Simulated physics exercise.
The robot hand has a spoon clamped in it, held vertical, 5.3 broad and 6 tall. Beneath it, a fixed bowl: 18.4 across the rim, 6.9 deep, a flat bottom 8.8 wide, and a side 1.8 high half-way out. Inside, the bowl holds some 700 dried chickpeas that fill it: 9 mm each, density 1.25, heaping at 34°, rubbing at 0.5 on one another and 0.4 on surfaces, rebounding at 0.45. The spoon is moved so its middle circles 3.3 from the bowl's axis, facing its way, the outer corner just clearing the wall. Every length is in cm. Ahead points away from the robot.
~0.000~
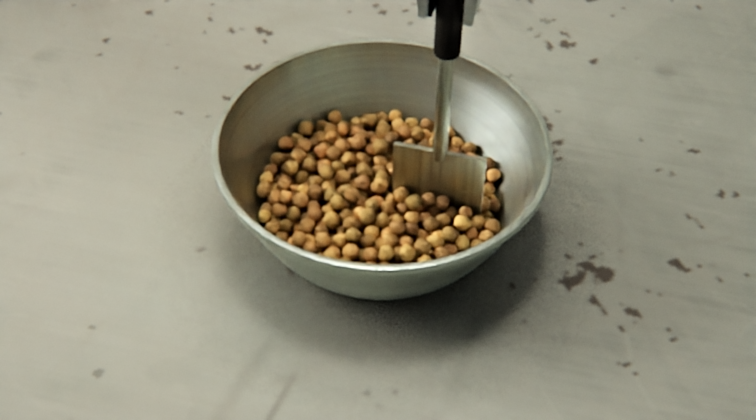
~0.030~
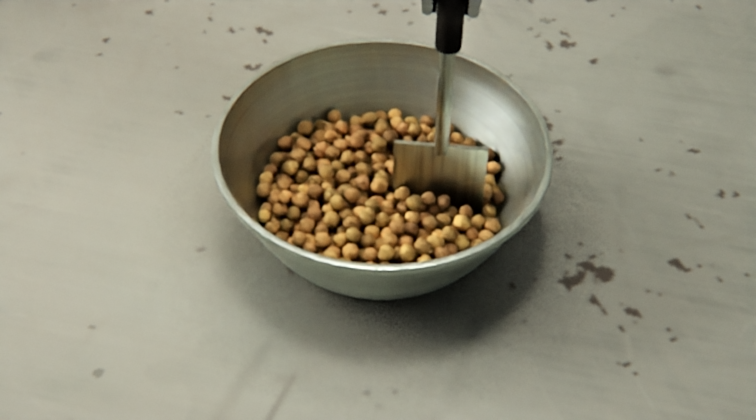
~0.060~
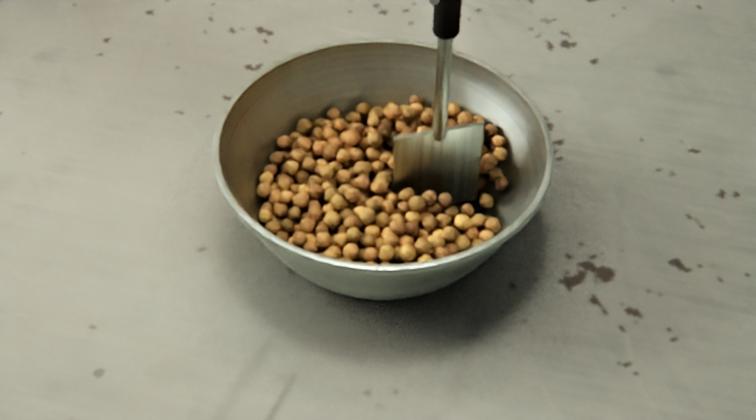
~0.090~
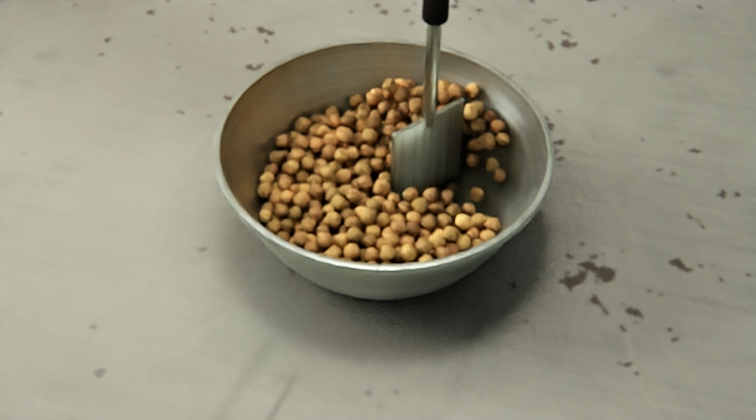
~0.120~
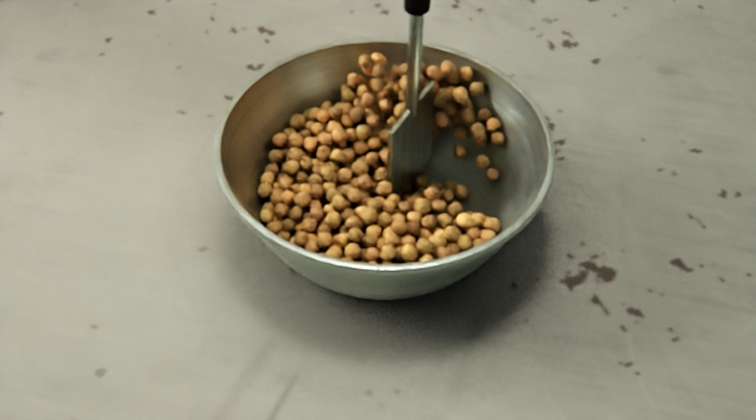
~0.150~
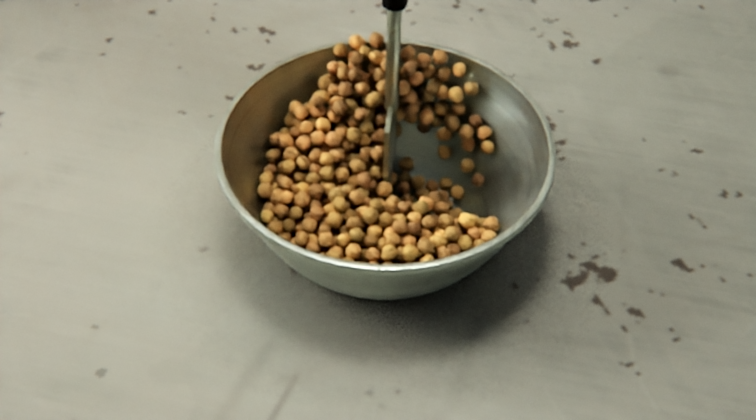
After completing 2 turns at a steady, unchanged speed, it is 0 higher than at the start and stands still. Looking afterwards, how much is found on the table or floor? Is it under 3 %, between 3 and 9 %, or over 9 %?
Over 9 %.
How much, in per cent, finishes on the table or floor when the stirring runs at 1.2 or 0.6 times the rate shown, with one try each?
Estimates in order: Near 30 % and near 0 %.
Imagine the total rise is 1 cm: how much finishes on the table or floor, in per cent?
About 10 percent.
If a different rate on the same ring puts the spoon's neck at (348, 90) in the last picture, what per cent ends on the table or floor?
It works out to roughly 40 percent.
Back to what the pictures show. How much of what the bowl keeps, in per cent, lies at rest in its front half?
Around 40 per cent of what the bowl keeps.
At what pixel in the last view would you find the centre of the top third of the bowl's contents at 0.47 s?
About pixel (482, 190).
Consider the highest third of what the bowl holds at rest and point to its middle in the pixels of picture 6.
Somewhere close to (465, 165).
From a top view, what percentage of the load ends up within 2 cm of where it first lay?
Near 5 % of the pieces.
By 0.47 s, 341° round, highest piece 8 above the table; 634 in the bowl, 49 on the table or floor, 15 in flight or on the tool.
By 0.79 s, 224° round, highest piece 8 above the table; 604 in the bowl, 87 on the table or floor, 7 in flight or on the tool.
By 1.15 s, 0° round, highest piece 7 above the table; 590 in the bowl, 108 on the table or floor.
By 1.85 s, 0° round, highest piece 7 above the table; 590 in the bowl, 108 on the table or floor.
Final count, 590 in the bowl, 108 on the table or floor. That is 15 % on the table or floor.
